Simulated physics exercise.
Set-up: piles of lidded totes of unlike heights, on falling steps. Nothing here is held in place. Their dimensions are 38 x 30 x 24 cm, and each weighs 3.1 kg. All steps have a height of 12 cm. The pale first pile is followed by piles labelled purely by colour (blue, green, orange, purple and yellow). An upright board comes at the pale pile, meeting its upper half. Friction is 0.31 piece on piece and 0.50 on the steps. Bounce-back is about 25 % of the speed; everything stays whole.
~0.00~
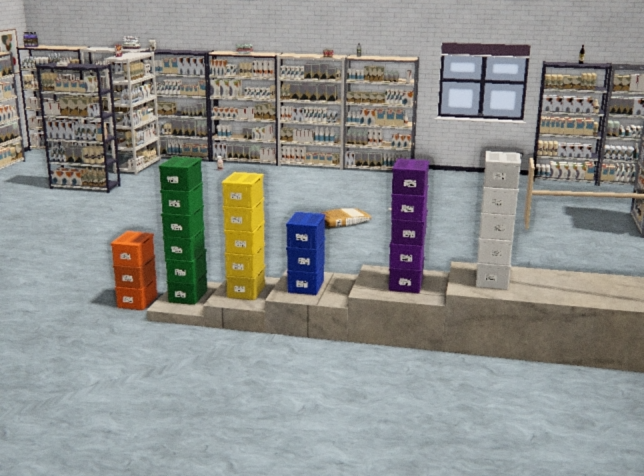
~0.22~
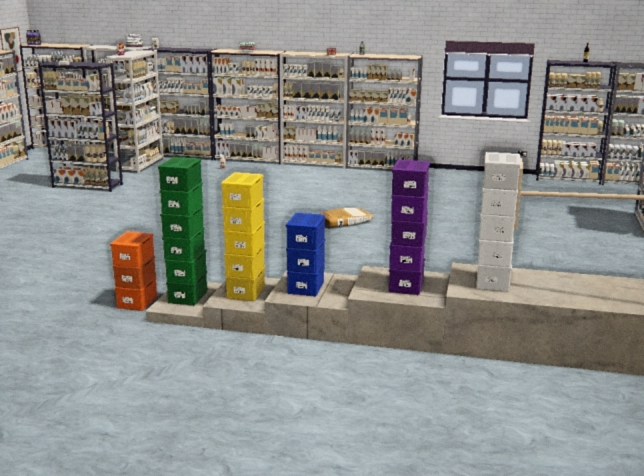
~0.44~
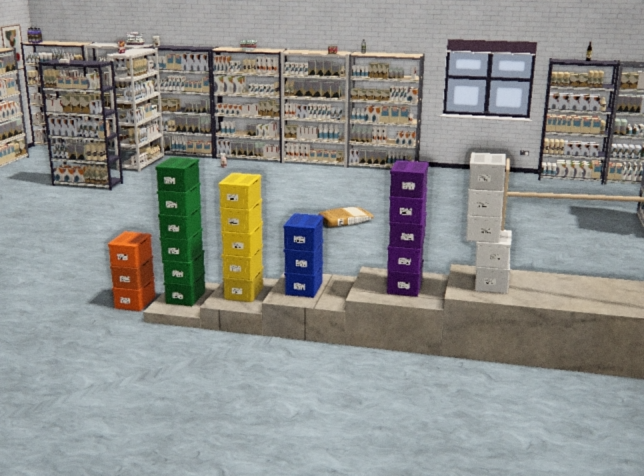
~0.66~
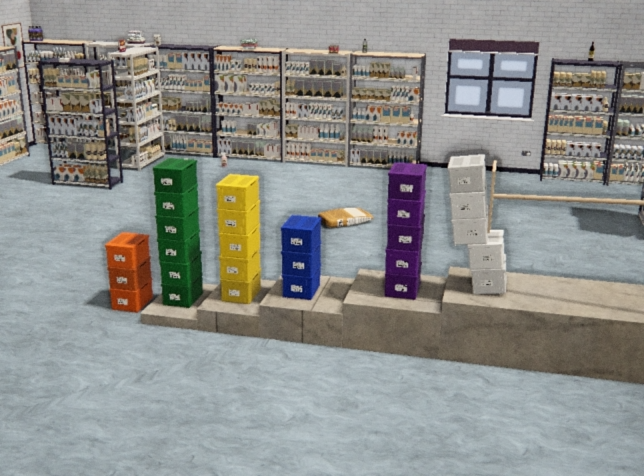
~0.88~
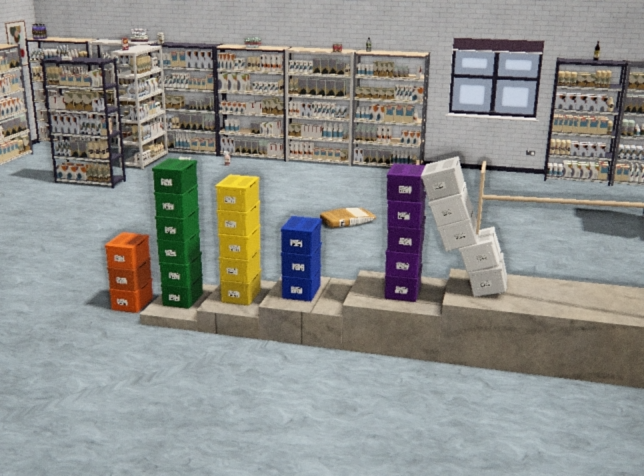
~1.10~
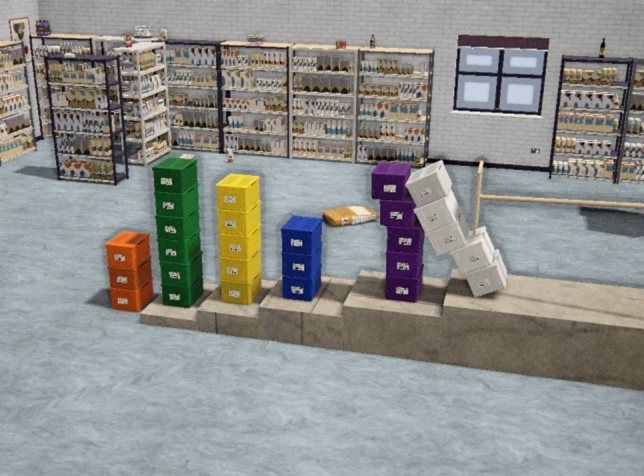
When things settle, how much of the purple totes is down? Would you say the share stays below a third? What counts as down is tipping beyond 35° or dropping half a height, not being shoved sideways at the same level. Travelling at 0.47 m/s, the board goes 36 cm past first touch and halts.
No.
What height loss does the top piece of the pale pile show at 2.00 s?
70 cm.
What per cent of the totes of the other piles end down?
I'd put it at about 90 percent.
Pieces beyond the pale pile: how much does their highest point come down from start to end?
The top ends up some 75 cm lower.
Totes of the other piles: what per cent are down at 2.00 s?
25 %.
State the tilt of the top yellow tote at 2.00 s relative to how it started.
At that moment, roughly 0 degrees.
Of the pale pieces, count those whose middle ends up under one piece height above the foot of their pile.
Count: 2.
By 2.00 s, 5 of the pale pile down; 5 of the 5 purple totes down (5 of 22 in all colours); top purple tote tilted 69°, 29 cm lower; top blue tote tilted 5°.
By 3.74 s, 5 of the pale pile down; 5 of the 5 purple totes down (16 of 22 in all colours); top purple tote upside down; top green tote on its side.
When it is over (5.6 s), 5 of the pale pile down; 5 of the 5 purple totes down (20 of 22 in all colours); top purple tote on its side; top green tote upside down. That is 100 per cent. In pixels of the last frame, middles, top purple tote near (211, 252).
